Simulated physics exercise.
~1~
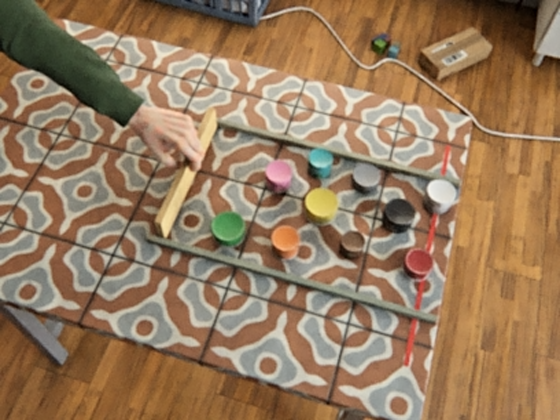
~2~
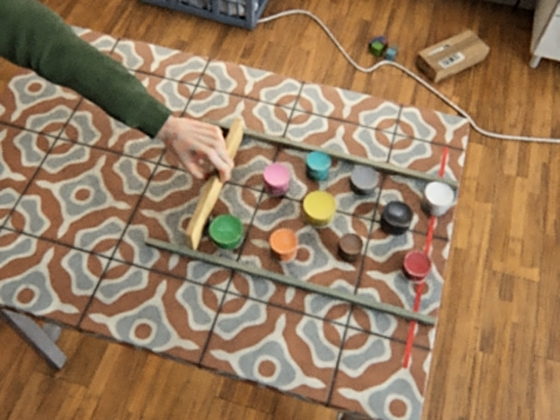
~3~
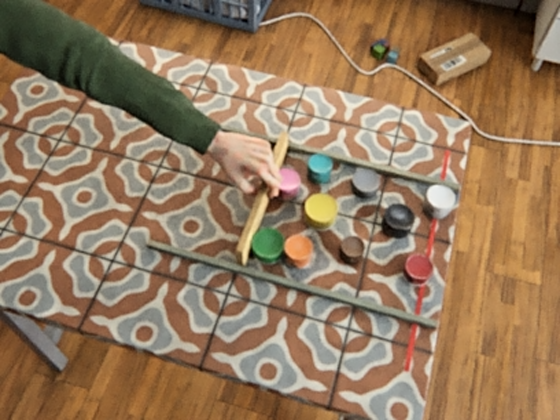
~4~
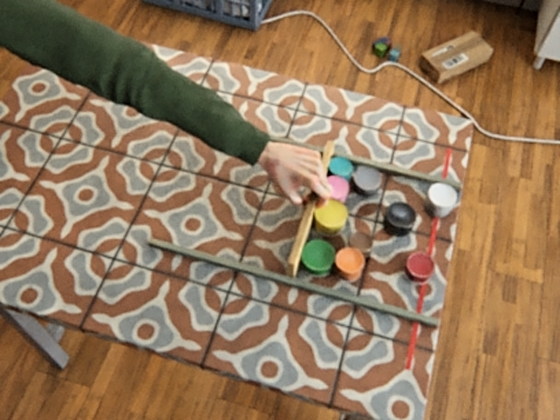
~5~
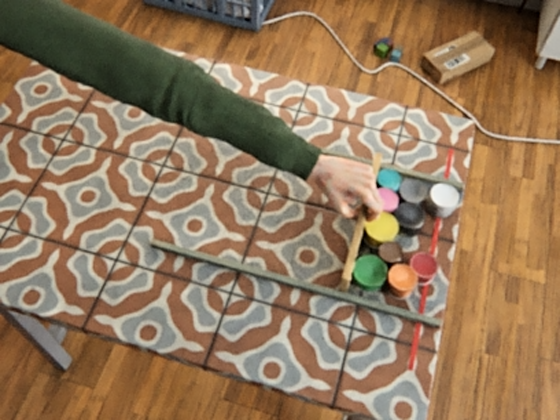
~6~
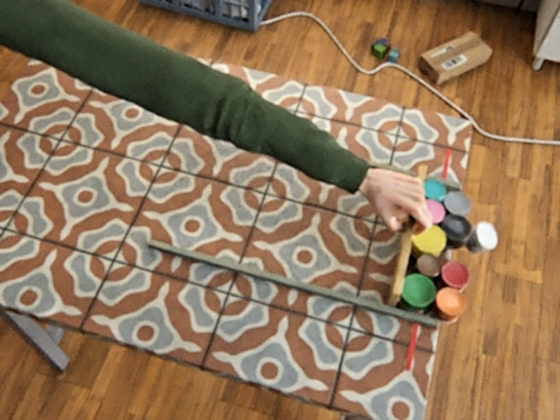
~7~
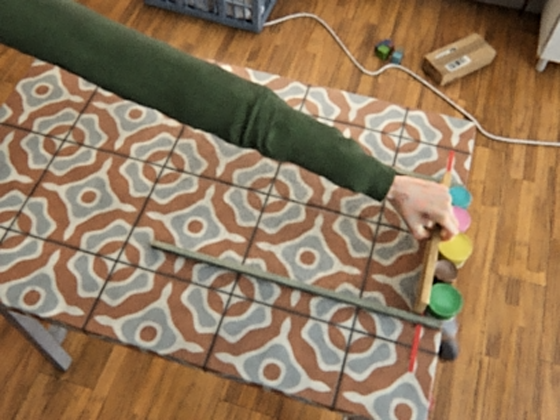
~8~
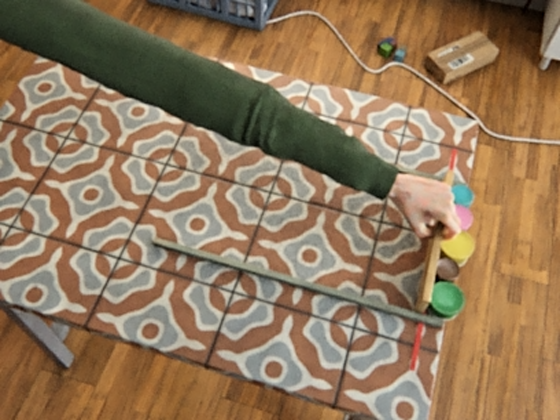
A hand in a green sleeve slid a wooden board rightward along a patterned tabletop, gathering colorful little pots until the orange, grey, black, red and white ones went over the end, while the green, yellow and pink ones stayed by the board.
